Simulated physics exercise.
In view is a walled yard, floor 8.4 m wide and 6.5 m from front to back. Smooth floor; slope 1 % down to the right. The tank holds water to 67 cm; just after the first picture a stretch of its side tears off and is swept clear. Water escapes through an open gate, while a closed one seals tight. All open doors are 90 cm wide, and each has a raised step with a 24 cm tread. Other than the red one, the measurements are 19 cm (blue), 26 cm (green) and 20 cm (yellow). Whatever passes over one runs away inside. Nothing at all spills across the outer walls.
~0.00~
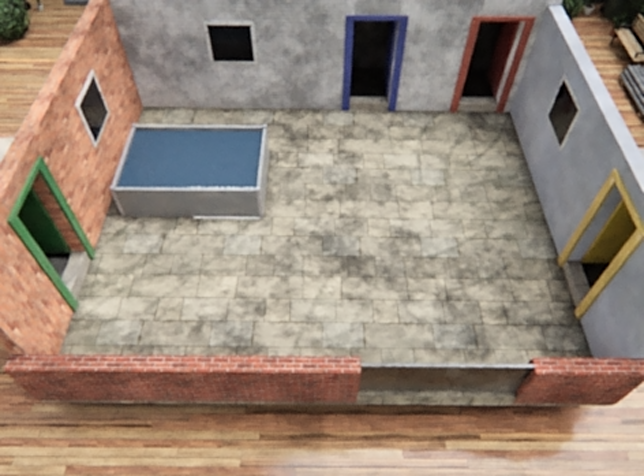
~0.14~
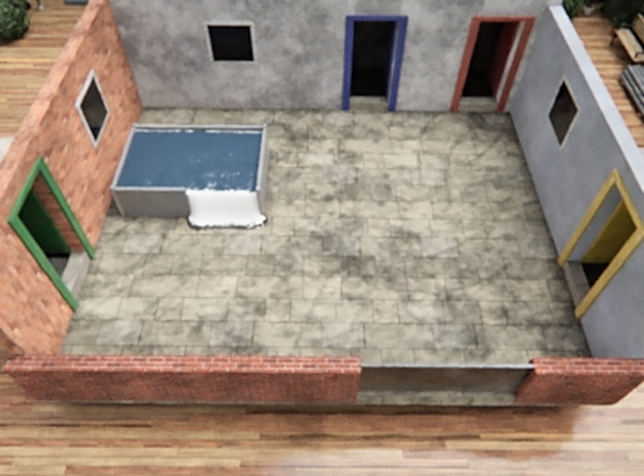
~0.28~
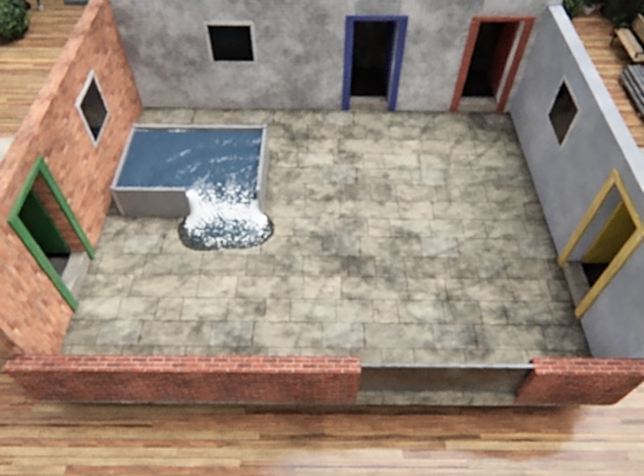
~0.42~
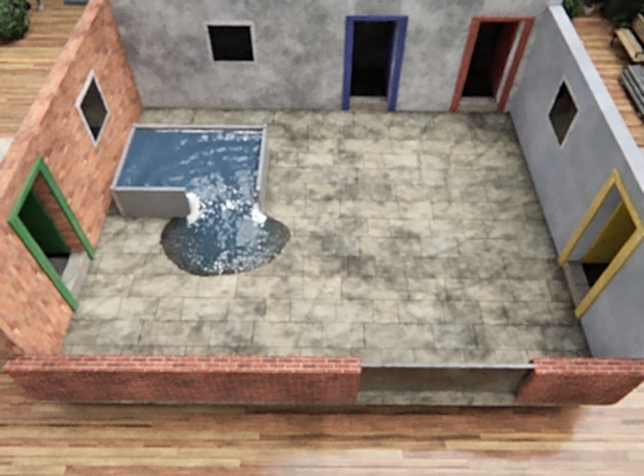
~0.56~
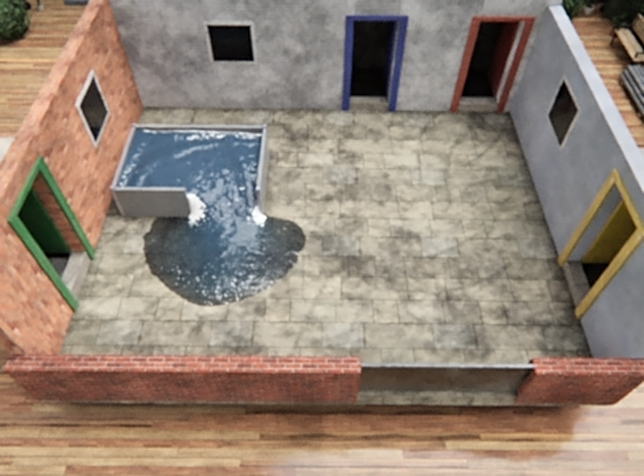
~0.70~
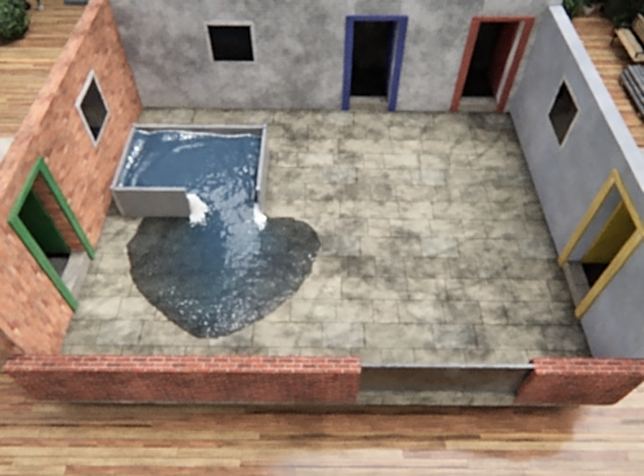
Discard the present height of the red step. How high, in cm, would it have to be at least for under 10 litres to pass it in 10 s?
At least about 10 cm.
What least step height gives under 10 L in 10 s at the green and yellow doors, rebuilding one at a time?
Some 6.0 cm for green, some 14.5 cm for yellow.
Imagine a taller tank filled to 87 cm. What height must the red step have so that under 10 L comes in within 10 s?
About 14.0 centimetres.
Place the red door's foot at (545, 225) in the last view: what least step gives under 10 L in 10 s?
You'd want it roughly 6.5 cm high.
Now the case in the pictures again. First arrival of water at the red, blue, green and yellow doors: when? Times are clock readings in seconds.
Front arrival: Red 6.0 seconds, blue 8.0 seconds, green 1.3 seconds, yellow 3.6 seconds.
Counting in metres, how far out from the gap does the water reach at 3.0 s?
The front sits around 6.8 m out.
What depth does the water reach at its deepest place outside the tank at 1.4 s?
Around 36 centimetres.
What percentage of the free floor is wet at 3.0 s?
Approximately 35 % of it.
After 1.4 s water covers 25 % of the floor, deepest (36 cm) near (239, 224); it has not reached the red door.
After 3.0 s water covers 35 % of the floor, deepest (28 cm) near (52, 377); it has not reached the red door.
After 10.0 s water covers 85 % of the floor, deepest (15 cm) near (595, 383); 12 cm at the red door, 0 litres in over its 22 cm step.
At the red door as built, the water arrived by 6.2 s and peaked near 13 cm at 8.0 s.
Run again over the same 10 s with other heights there, 25 litres in over 8.5 cm, 3 litres over 11.5 cm. The limit of 10 litres is kept from about 10 cm up.
